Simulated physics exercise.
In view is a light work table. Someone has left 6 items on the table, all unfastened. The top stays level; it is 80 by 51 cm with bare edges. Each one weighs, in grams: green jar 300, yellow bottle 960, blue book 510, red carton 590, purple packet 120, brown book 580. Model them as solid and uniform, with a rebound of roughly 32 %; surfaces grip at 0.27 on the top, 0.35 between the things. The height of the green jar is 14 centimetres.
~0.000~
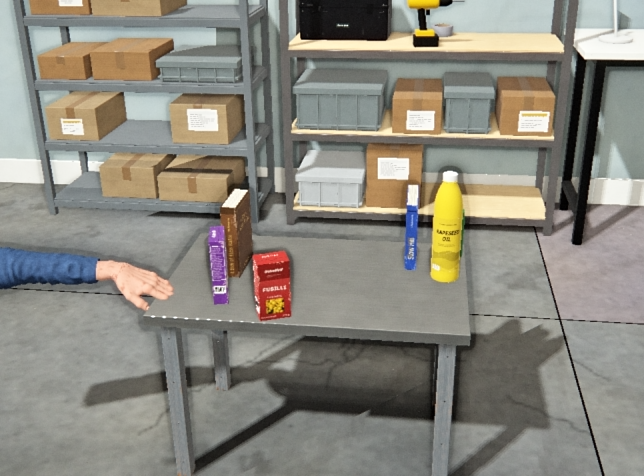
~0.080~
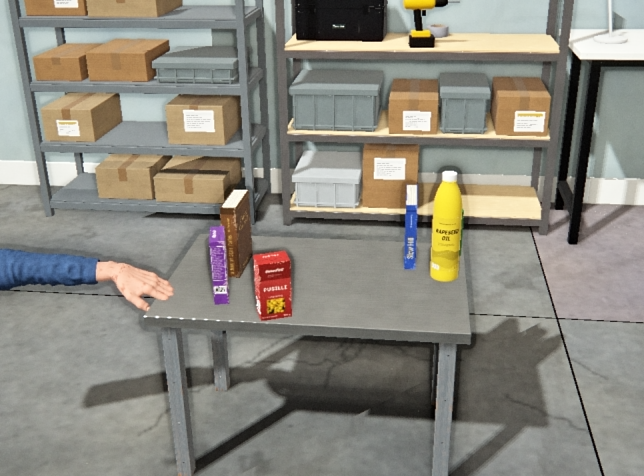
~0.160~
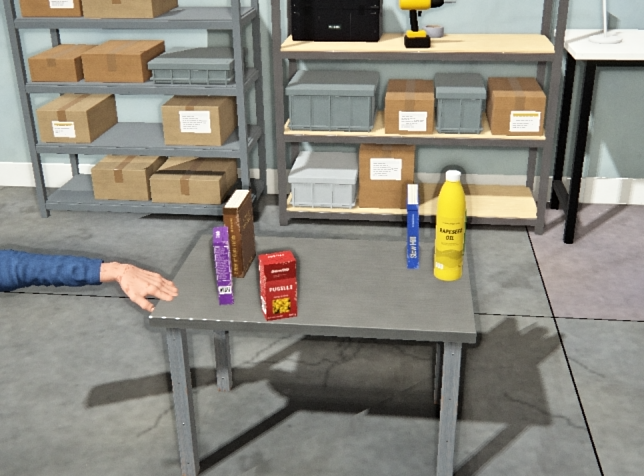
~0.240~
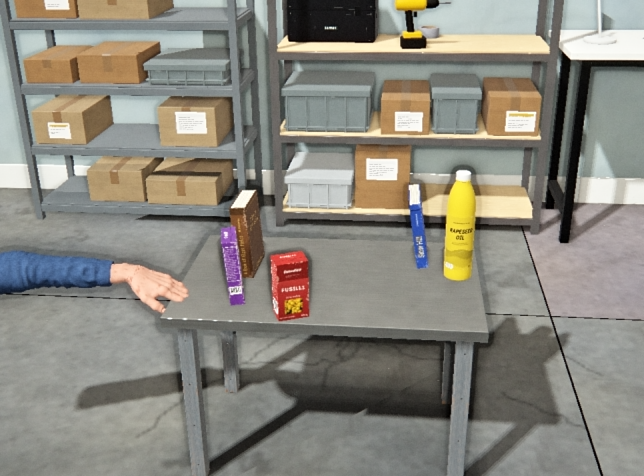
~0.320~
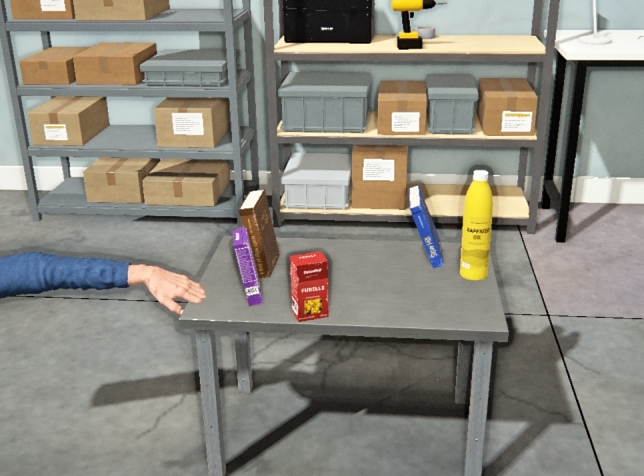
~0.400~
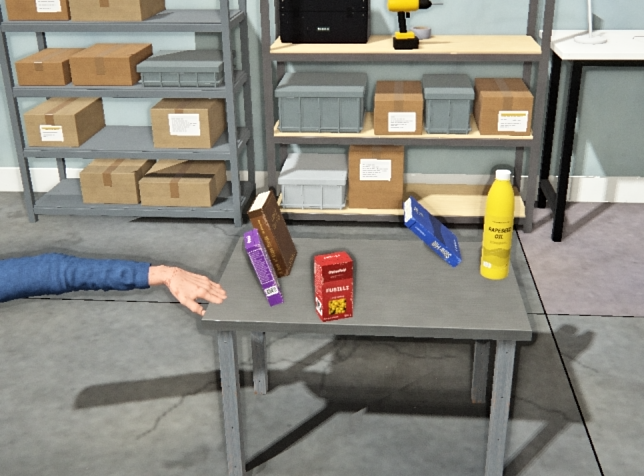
Storeroom with a hand pushing a grey table right, the blue book tilting left, then the purple packet and brown book leaning.
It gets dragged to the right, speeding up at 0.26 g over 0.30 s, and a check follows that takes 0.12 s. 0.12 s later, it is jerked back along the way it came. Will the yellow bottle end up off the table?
Yes.
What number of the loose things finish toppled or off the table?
Altogether, 5.
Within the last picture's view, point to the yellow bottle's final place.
About (553, 425).
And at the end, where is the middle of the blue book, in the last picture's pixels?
(364, 249), roughly.
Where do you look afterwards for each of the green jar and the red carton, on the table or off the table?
The green jar is not kept in bounds, the red carton is kept in bounds.
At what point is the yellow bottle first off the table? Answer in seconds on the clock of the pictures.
Roughly at the 0.6 s mark.
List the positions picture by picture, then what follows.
In the first frame, yellow bottle (448, 227).
In the second frame, red carton (273, 286); purple packet (219, 265).
In the third frame, table 1 cm from its start; blue book (413, 225); brown book (240, 233).
In the fourth frame, table 4 cm from its start; blue book (418, 225) tilted 8°; red carton (290, 286).
In the fifth frame, table 9 cm from its start; blue book (426, 226) tilted 22°; purple packet (248, 267) tilted 9°.
In the sixth frame, table 14 cm from its start; yellow bottle (499, 224).
By 0.60 s, table 16 cm from its start; green jar and yellow bottle now off the table; blue book on its side; red carton 6 cm from its spot.
By 0.80 s, table 11 cm from its start; purple packet tilted 70°; blue book on its side; brown book tilted 42°.
By 0.90 s, table 5 cm from its start; purple packet on its side; brown book on its side; blue book on its side.
By 1.10 s, purple packet on its side; brown book on its side; blue book on its side.
When it is over (1.7 s), off the table, green jar and yellow bottle; lying over on the table, blue book, purple packet and brown book; not toppled but over 5 cm from the start, red carton. In the last view, yellow bottle near (553, 425).
